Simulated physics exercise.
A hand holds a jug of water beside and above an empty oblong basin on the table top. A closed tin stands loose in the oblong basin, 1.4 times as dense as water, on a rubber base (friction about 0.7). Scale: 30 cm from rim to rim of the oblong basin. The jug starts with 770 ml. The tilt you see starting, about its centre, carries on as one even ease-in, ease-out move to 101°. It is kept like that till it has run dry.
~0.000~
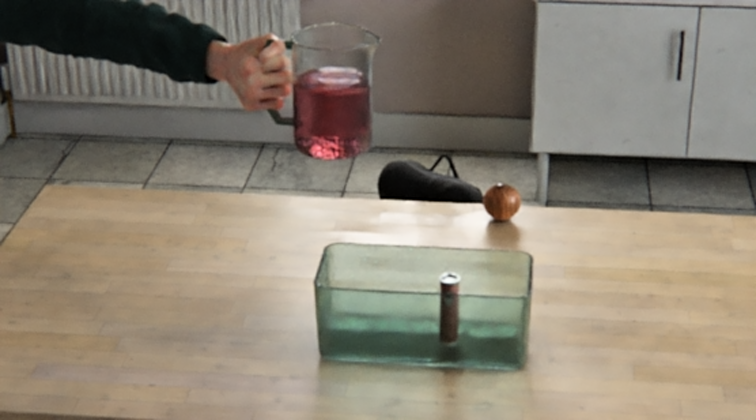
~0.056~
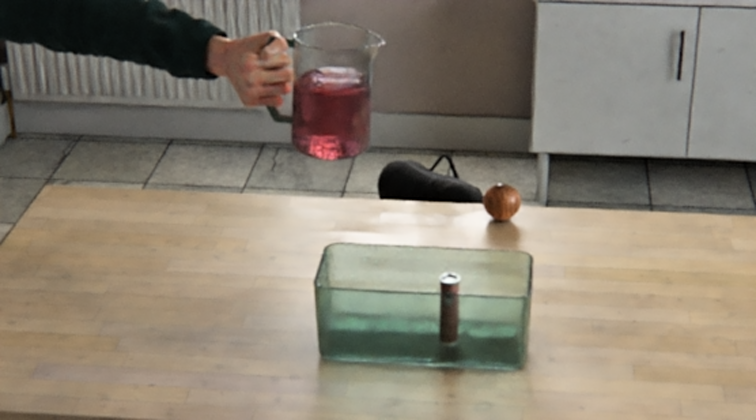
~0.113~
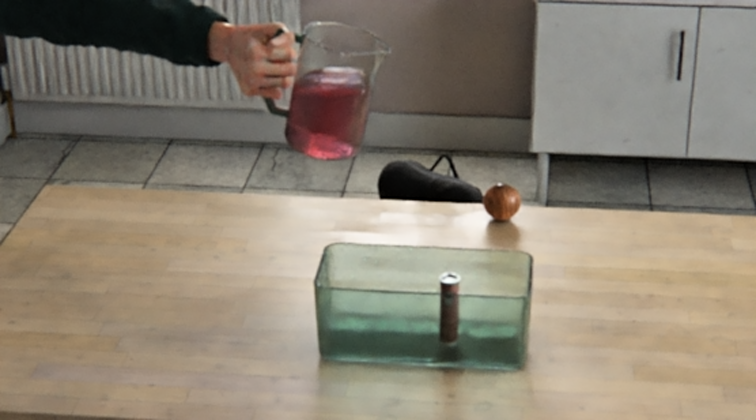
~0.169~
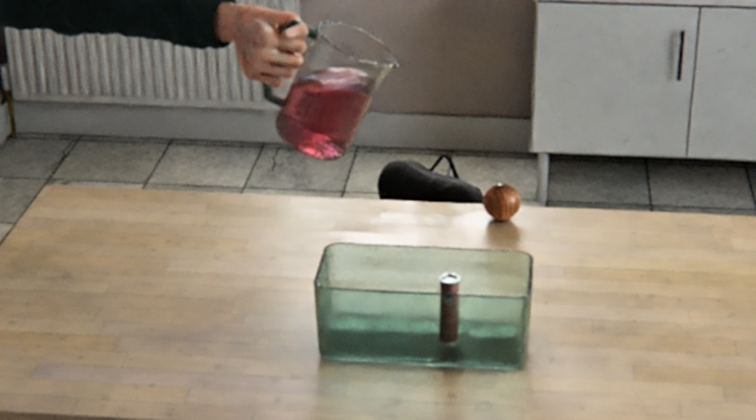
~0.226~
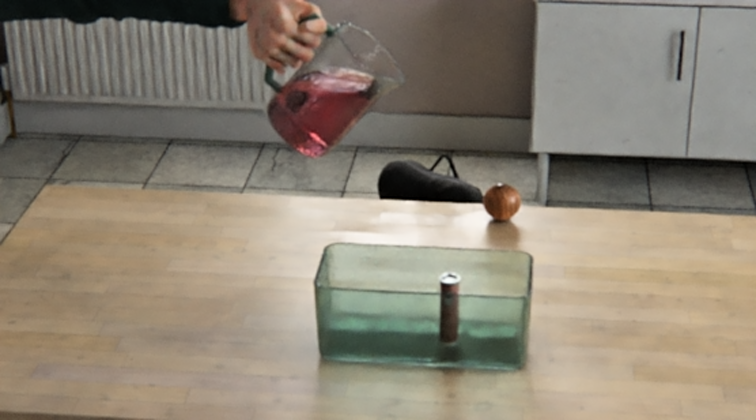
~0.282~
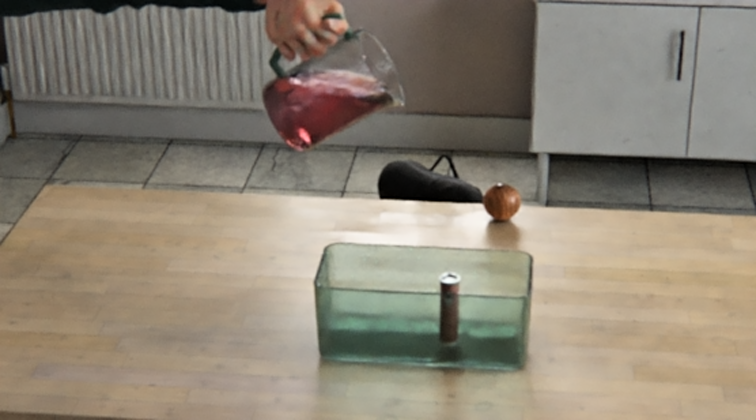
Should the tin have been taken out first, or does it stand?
The tin stays up.
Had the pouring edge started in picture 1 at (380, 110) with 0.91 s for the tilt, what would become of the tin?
Then it goes over.
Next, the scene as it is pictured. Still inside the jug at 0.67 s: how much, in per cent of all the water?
Near 32 in a hundred.
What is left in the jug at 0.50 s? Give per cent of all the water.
Near 72 in a hundred.
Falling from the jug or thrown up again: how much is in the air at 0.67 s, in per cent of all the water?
Some 38 per cent.
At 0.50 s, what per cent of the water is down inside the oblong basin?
Near 0 in a hundred.
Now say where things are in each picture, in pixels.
It leans 0°; its right rim is at (380, 40); the water meets the walls at (296, 77) and (370, 80); the oblong basin's rim runs from (320, 266) to (532, 276); the tin's top is at (450, 281), in the first picture.
It leans 3°; its right rim is at (383, 42); the water meets the walls at (296, 77) and (370, 80), in the second picture.
It leans 11°; its right rim is at (391, 50); the water meets the walls at (297, 79) and (373, 80), in the third picture.
It leans 24°; its right rim is at (399, 64); the water meets the walls at (292, 85) and (376, 81), in the fourth picture.
It leans 40°; its right rim is at (405, 83); the water meets the walls at (281, 91) and (383, 86), in the fifth picture.
It leans 57°; its right rim is at (405, 104); the water meets the walls at (270, 81) and (392, 94), in the sixth picture.
Then, 0.50 s in, the tilt is 101° and 71 per cent is still to pour; the tin stands where it began.
Then, 0.67 s in, the tilt is 101° and 31 per cent is still to pour; the tin stands where it began.
Then, 0.83 s in, the tilt is 101° and 13 per cent is still to pour; the tin stands where it began.
Then, 1.02 s in, the tilt is 101° and 4 per cent is still to pour; the tin stands where it began.
Finally, the tin stands where it began.
